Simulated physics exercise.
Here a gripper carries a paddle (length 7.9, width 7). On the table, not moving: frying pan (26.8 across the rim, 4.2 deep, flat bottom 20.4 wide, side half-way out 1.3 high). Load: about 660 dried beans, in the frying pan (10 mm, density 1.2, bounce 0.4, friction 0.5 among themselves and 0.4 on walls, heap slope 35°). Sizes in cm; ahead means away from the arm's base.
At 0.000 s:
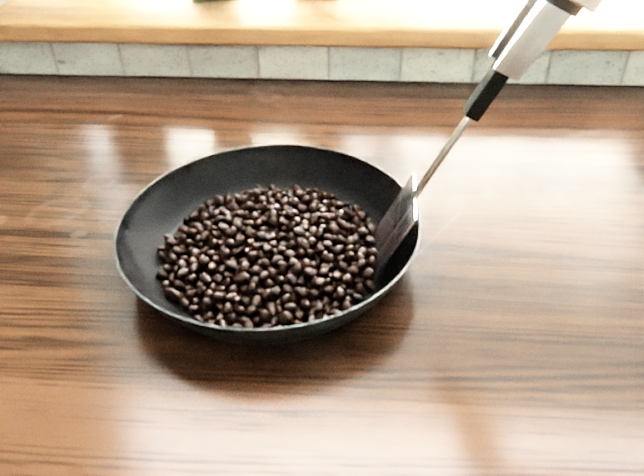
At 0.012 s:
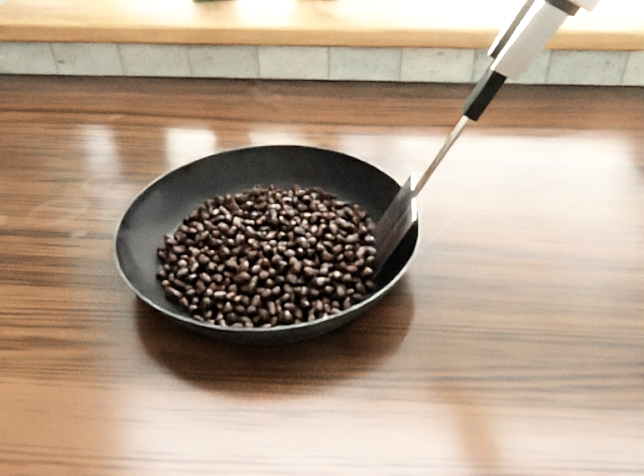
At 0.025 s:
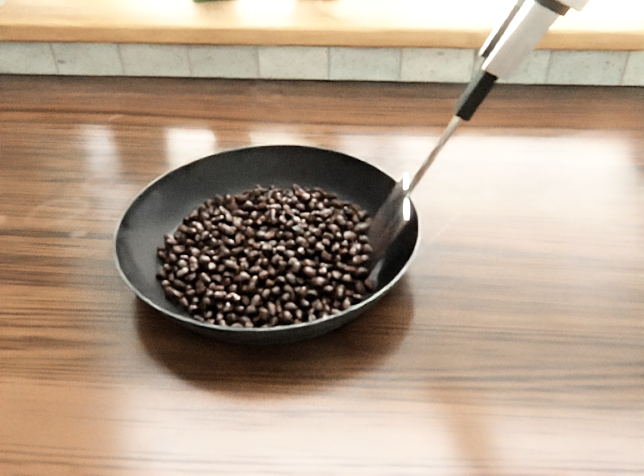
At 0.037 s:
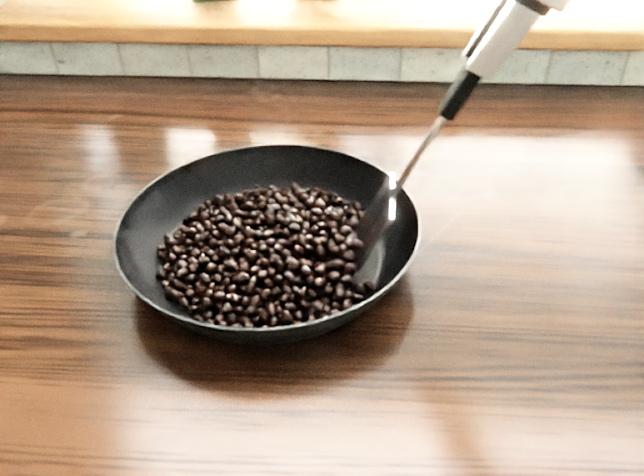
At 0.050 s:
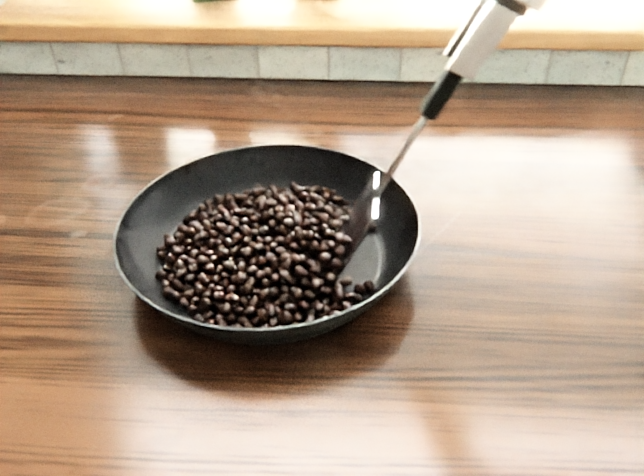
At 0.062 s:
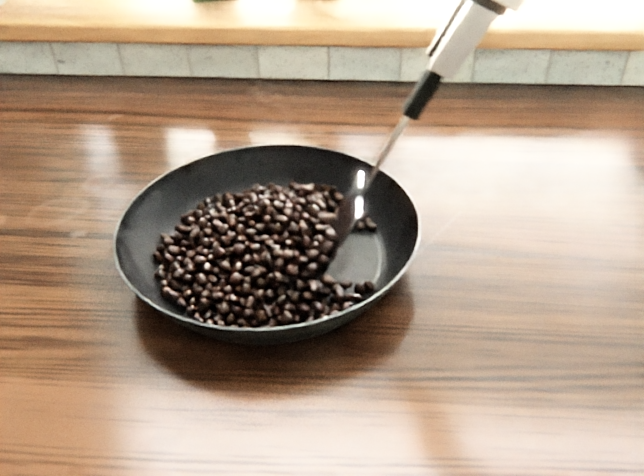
In the video, a gripper holds a tilted paddle at the right side of a frying pan of dark beans on a wooden table, then moves it left, pushing nearby beans and exposing part of the pan's bottom.
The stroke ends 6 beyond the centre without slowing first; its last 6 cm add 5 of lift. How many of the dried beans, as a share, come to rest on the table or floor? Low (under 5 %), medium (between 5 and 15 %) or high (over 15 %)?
Answer: Medium; between 5 and 15 % of the dried beans finish on the table or floor.
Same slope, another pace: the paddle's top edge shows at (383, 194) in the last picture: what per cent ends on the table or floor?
Some 0 per cent.
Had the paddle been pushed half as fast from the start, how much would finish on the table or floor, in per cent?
In that case some 0 per cent.
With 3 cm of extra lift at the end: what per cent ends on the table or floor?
Some 10 per cent.
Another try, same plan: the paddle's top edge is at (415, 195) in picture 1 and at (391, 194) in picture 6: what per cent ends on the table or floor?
About 0 per cent.
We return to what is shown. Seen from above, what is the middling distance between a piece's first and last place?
Some 3 cm.
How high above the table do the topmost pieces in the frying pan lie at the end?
Roughly 4.5 cm.
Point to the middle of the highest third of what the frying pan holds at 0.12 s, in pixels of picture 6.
At about (238, 226).
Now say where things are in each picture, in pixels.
The paddle top edge at (415, 195), sloping 64°; upper third of the load around (275, 239), from x 160 to 370, top at y 190; 662 in the frying pan, in the first frame.
The paddle top edge at (414, 195), sloping 64°; upper third of the load around (275, 239), from x 160 to 370, top at y 190, in the second frame.
The paddle top edge at (406, 195), sloping 64°; upper third of the load around (277, 238), from x 160 to 370, top at y 190, in the third frame.
The paddle top edge at (392, 194), sloping 64°; upper third of the load around (283, 236), from x 160 to 370, top at y 190, in the fourth frame.
The paddle top edge at (376, 194), sloping 64°; upper third of the load around (283, 233), from x 160 to 370, top at y 190, in the fifth frame.
The paddle top edge at (360, 193), sloping 64°; upper third of the load around (278, 231), from x 160 to 370, top at y 185; 662 in the frying pan, in the sixth frame.
After 0.09 s, sloping 64°, highest piece 6 above the table; 662 in the frying pan.
After 0.12 s, sloping 64°, highest piece 8 above the table; 662 in the frying pan.
After 0.34 s, sloping 64°, highest piece 5 above the table; 593 in the frying pan, 68 on the table or floor, 1 on the blade or in flight.
After 1.39 s, sloping 64°, highest piece 4 above the table; 593 in the frying pan, 69 on the table or floor.
In the end, 593 in the frying pan, 69 on the table or floor. That is 10 % on the table or floor.
